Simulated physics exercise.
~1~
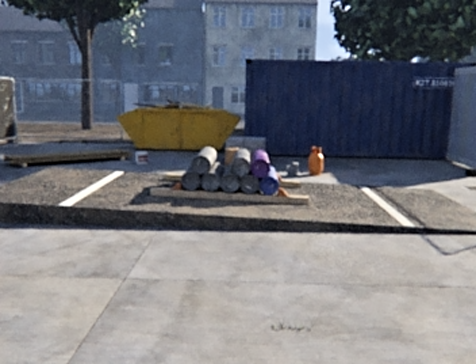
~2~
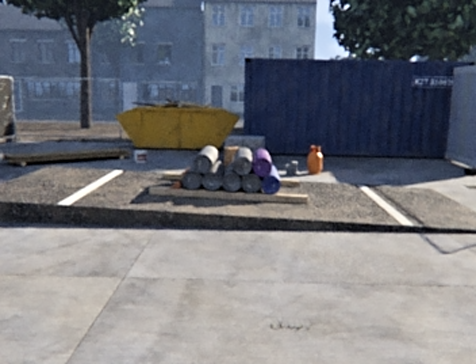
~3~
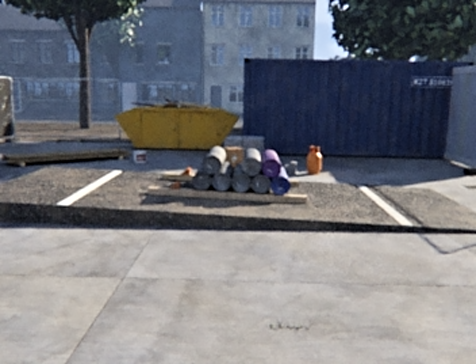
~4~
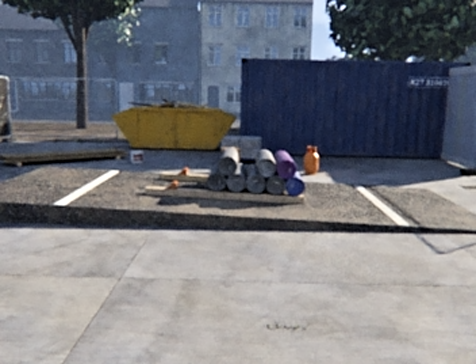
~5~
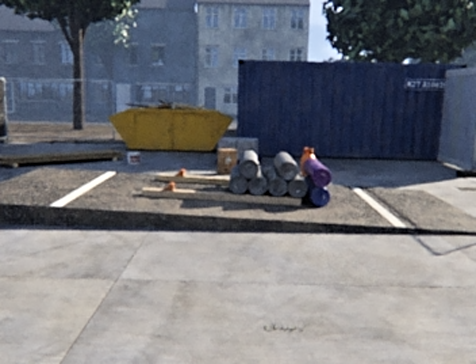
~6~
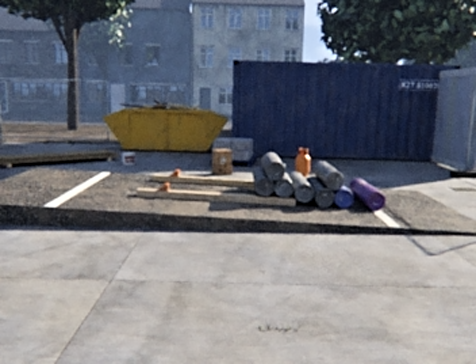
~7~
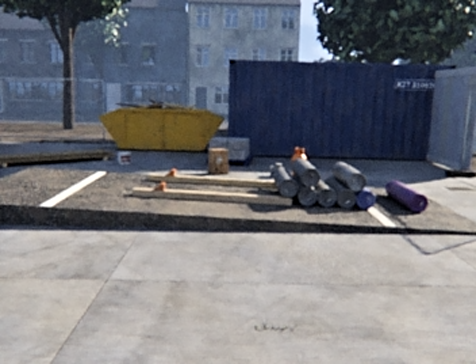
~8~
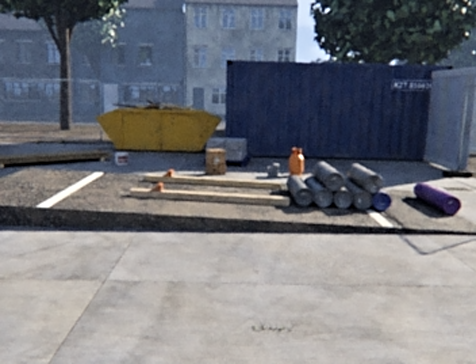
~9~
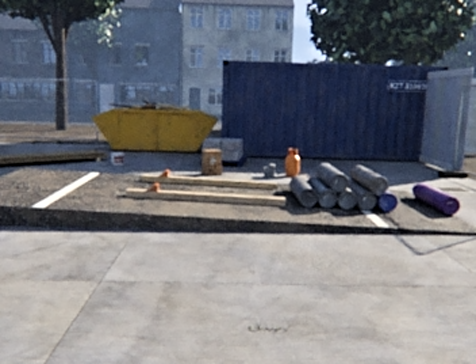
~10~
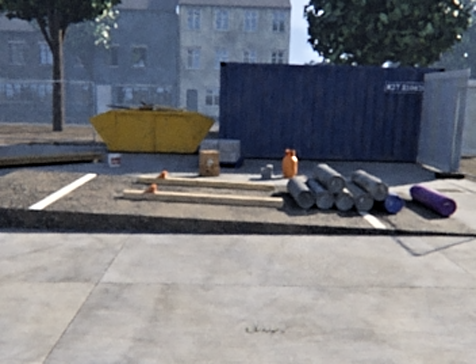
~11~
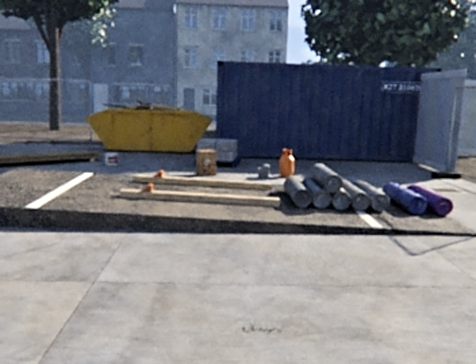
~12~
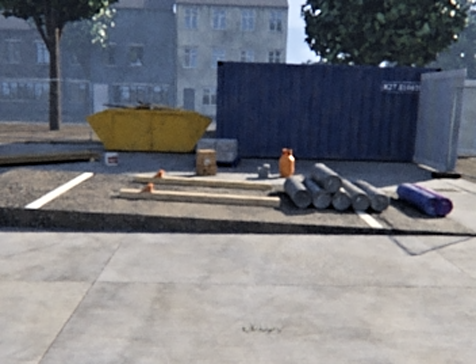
In a gravel yard, stacked cylinders roll right, and the purple and blue ones cross the line.
